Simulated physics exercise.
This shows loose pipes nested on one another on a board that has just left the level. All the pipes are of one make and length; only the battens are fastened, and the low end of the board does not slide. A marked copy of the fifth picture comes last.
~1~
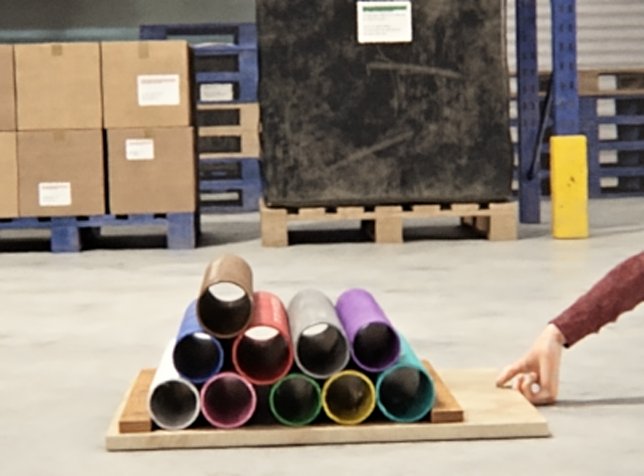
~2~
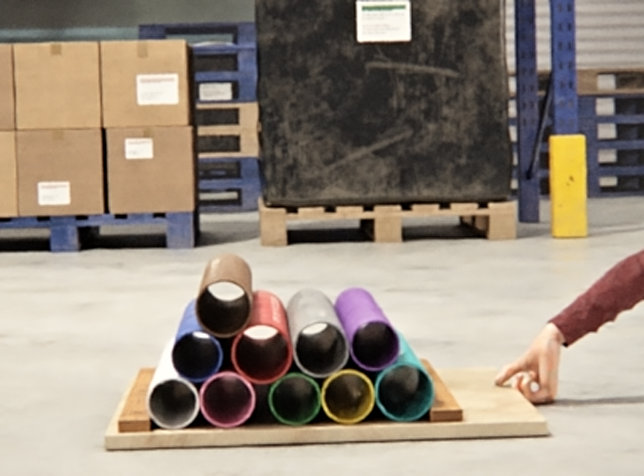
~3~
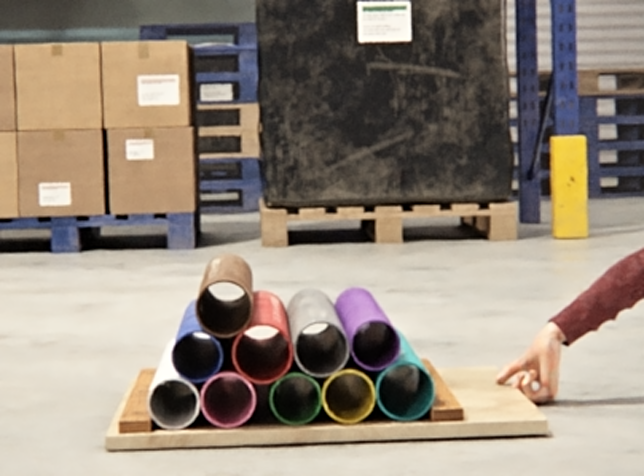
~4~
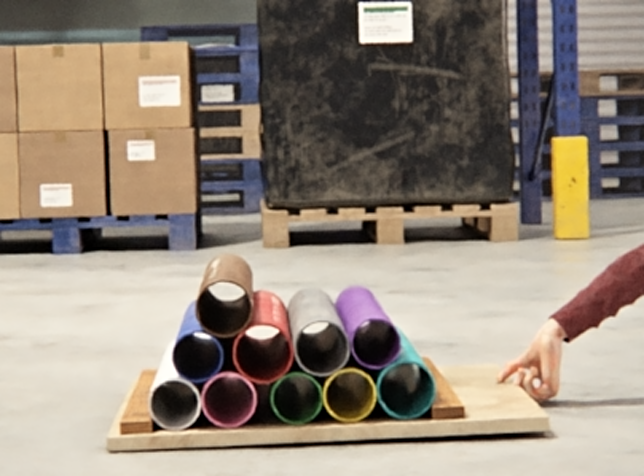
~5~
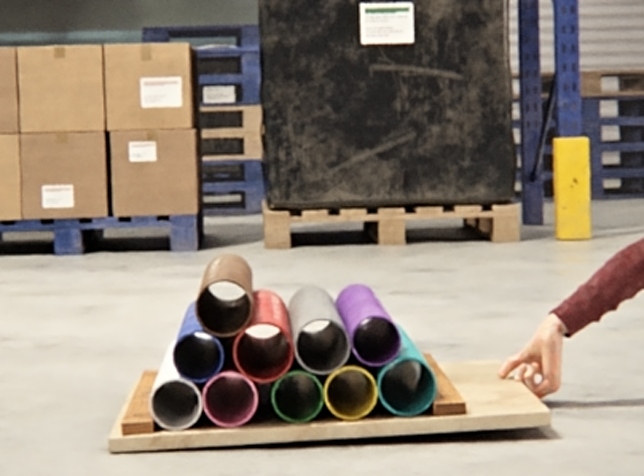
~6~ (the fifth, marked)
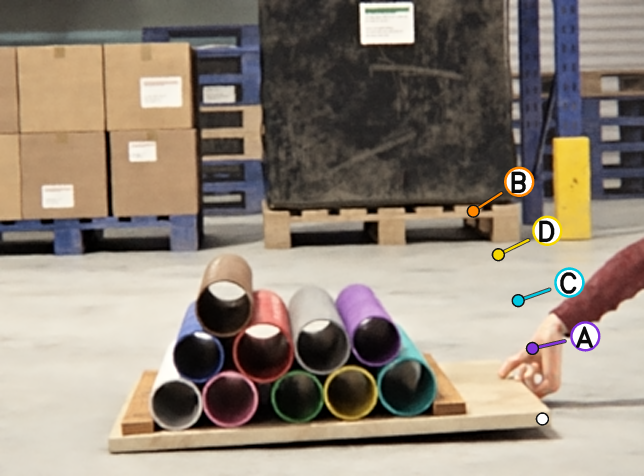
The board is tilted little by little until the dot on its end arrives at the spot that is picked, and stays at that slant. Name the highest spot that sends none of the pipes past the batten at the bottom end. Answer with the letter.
At most to A.
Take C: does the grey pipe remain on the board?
Yes.
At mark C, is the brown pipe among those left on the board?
No.
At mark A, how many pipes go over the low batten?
It comes to none.
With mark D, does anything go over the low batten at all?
Yes, at D.
On the copy, A at (533, 349); B at (474, 211); C at (518, 301); D at (498, 255); the white dot at (542, 419).
On A. First, board at 10°.
Then, board at 11°.
Finally, board at 11°, none over the low batten.
By contrast, B five over the low batten; C three over the low batten (red, blue, brown); D five over the low batten.
